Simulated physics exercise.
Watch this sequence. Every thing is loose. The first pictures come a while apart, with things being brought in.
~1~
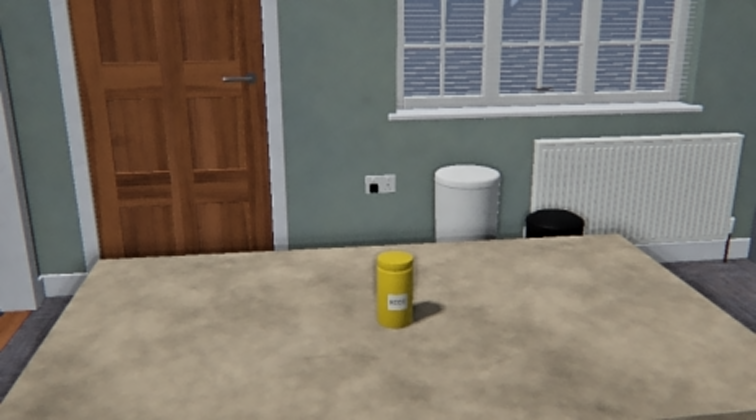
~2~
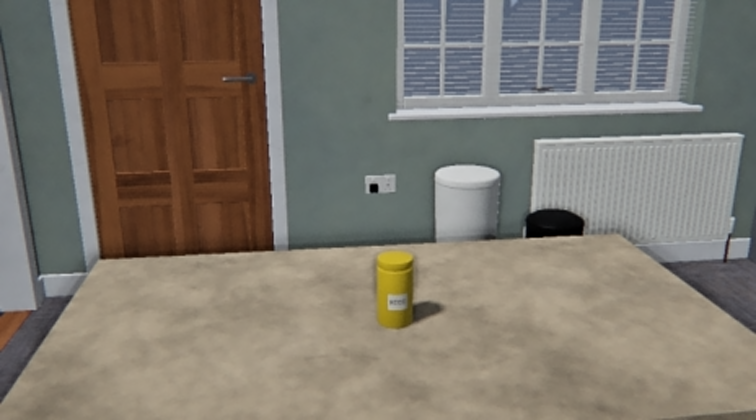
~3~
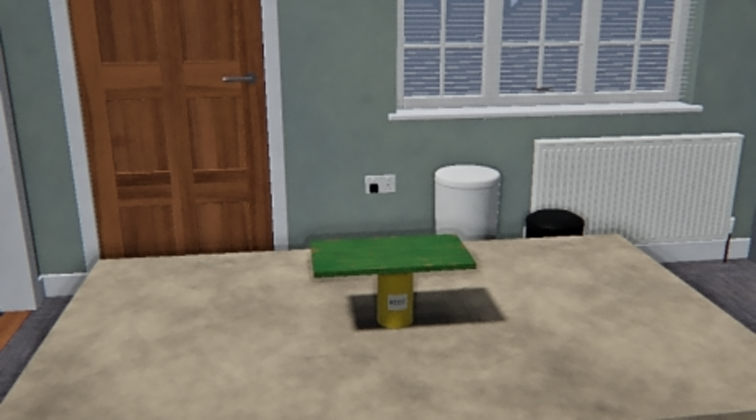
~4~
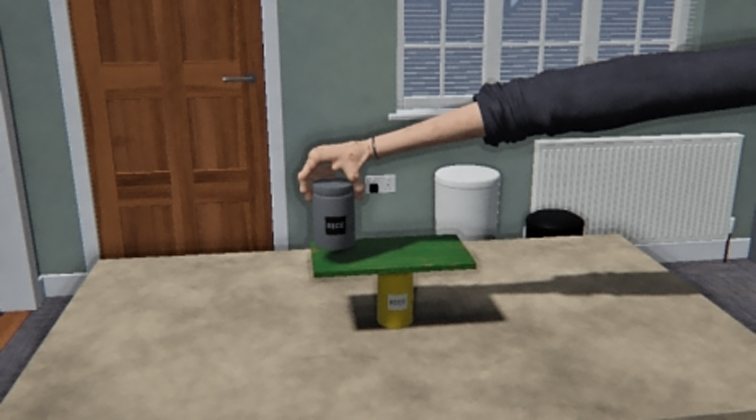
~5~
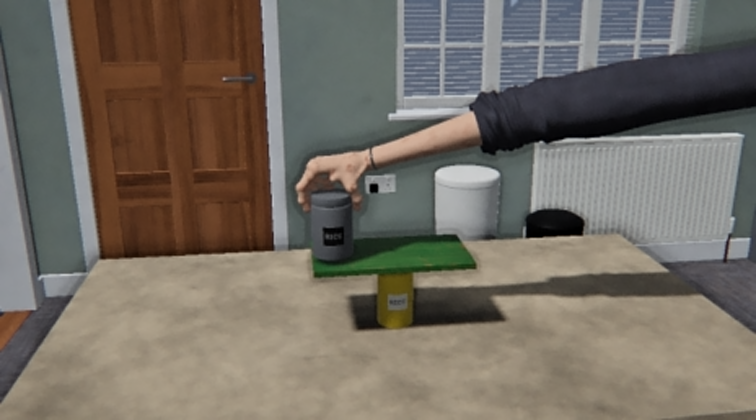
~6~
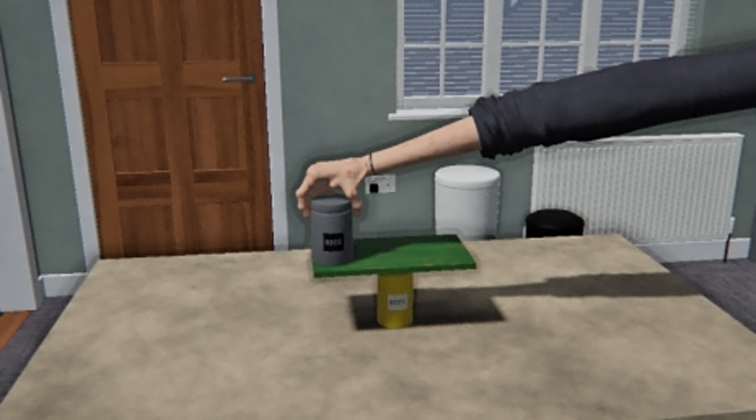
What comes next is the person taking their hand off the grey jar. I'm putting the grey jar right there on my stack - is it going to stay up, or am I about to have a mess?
The balance breaks.
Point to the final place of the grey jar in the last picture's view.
Near (224, 328).
Then, 0.40 s past the last view, grey jar now fallen; green board rocked 47° from its first pose.
Then, 0.70 s past the last view, green board now fallen.
Finally, fallen, green board and grey jar; yellow jar still in place. Final places as the last picture's camera would see them, grey jar near (224, 328). The stack gives way.
